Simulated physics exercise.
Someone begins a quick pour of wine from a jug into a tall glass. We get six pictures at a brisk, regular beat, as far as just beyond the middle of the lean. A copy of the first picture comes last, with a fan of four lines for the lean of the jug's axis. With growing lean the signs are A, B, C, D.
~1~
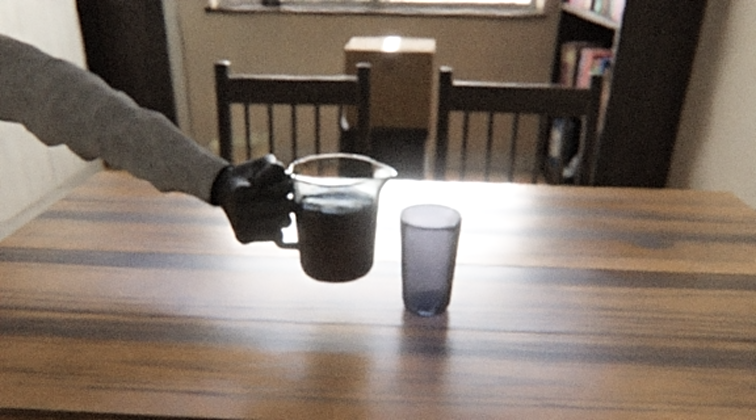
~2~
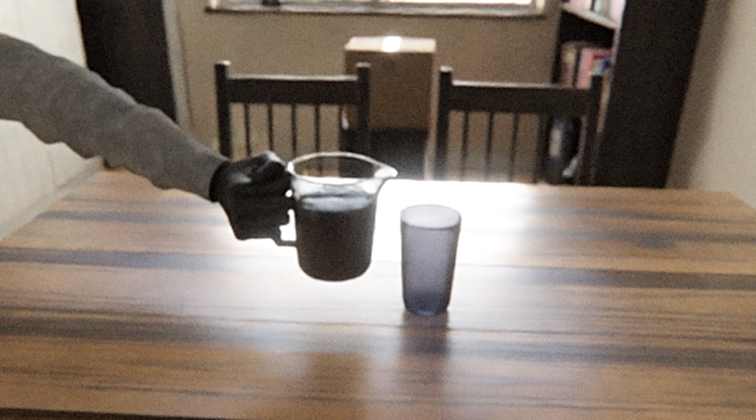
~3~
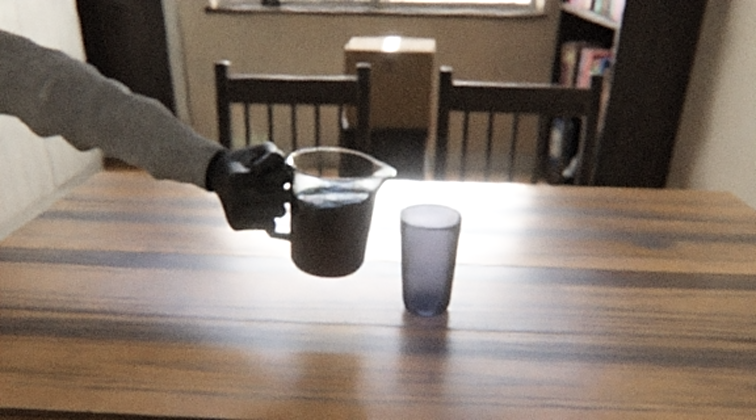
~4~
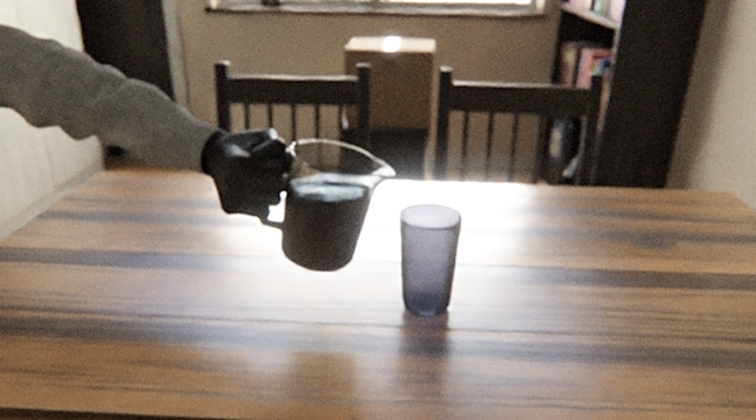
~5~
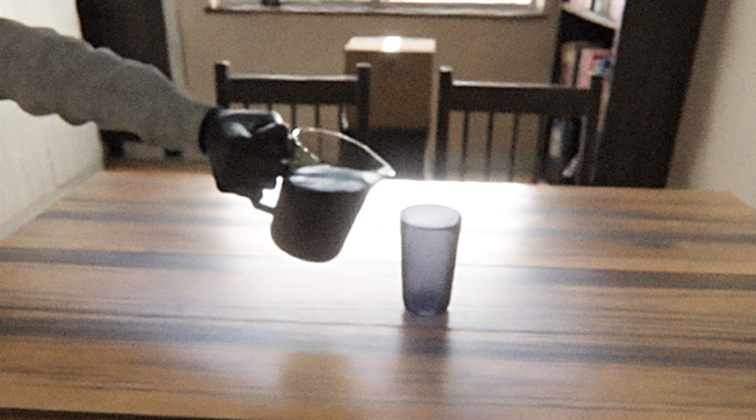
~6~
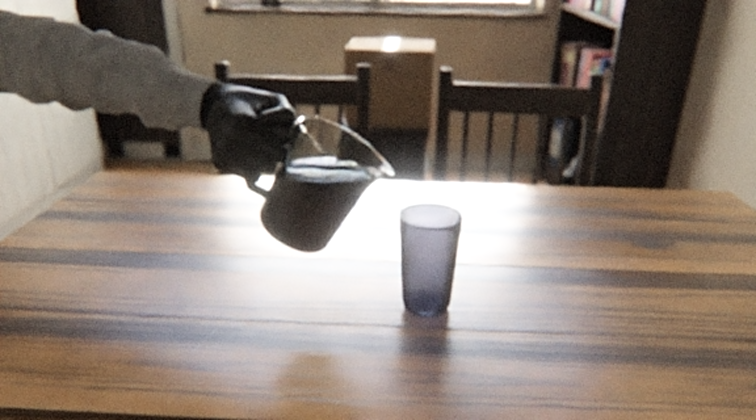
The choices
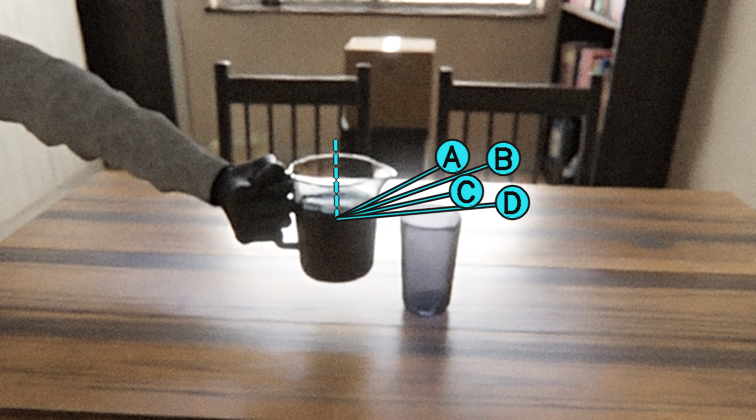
The video shows a black-gloved hand holding a clear jug of dark liquid beside a tall glass on a wooden table. The jug starts upright, then gradually tilts rightward toward the glass, with no liquid leaving it.
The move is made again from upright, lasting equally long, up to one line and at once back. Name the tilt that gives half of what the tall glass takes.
Best: A.
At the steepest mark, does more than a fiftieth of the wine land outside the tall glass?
Yes, it does.
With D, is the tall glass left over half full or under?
Over half.
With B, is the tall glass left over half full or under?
Over.
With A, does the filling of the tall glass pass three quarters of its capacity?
No, less.
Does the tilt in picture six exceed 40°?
No.
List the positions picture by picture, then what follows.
Upright, lip at (394, 173); rim of the tall glass round (431, 215); nothing has left yet, in the first picture.
Upright, lip at (394, 173); nothing has left yet, in the second picture.
Tipped about 6°, lip at (394, 173); nothing has left yet, in the third picture.
Tipped about 12°, lip at (393, 173); nothing has left yet, in the fourth picture.
Tipped about 20°, lip at (393, 173); nothing has left yet, in the fifth picture.
Tipped about 28°, lip at (393, 173); nothing has left yet, in the sixth picture.
On the marked copy, A at (438, 167); B at (488, 165); C at (449, 194); D at (496, 204).
Choosing A, the tall glass ends with about 47 % of what it can hold.
Choosing B, the tall glass ends with about 72 % of what it can hold.
Choosing C, the tall glass ends with about 79 % of what it can hold; 13 % of the wine is spilt.
Choosing D, the tall glass ends with about 84 % of what it can hold; 24 % of the wine is spilt.
